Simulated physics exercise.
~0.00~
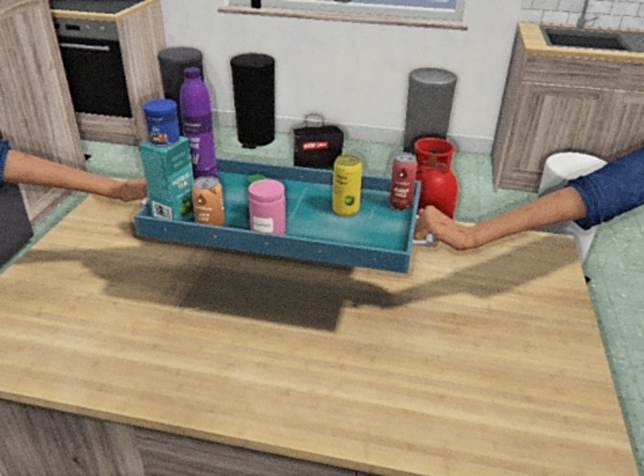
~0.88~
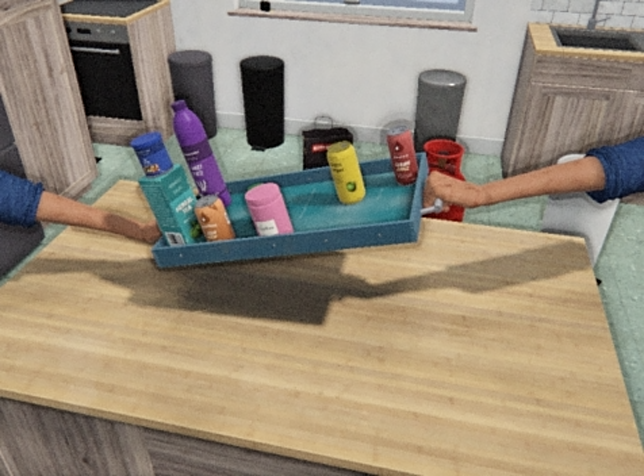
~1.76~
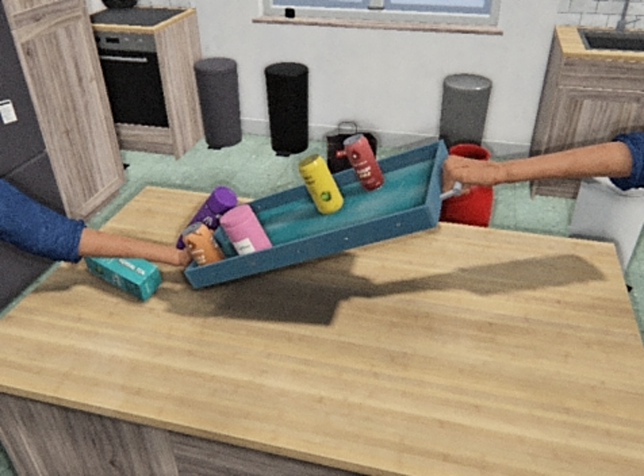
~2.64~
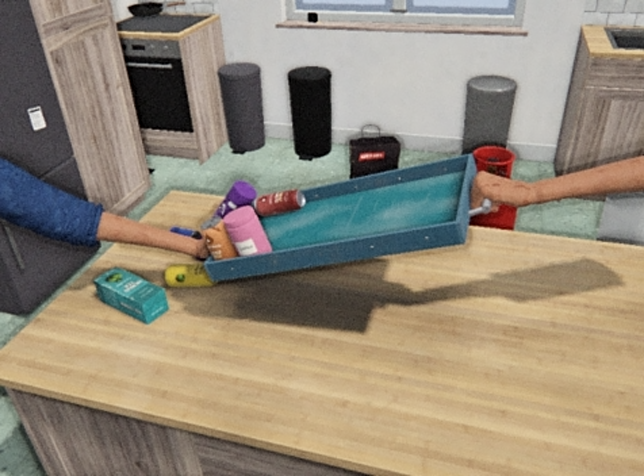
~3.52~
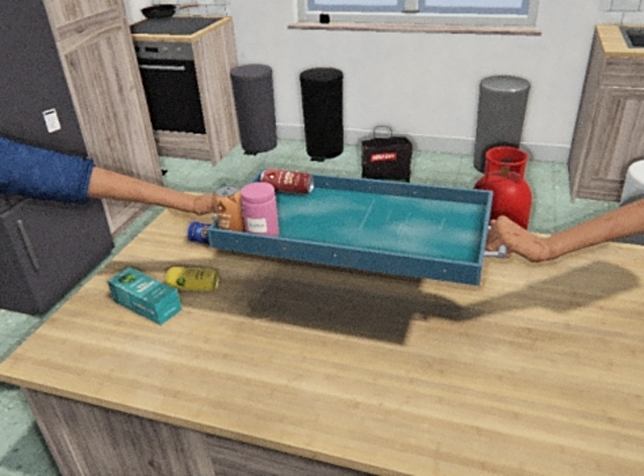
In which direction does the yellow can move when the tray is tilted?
The yellow can moves to the left, leaving the tray and ending up lying on the counter.
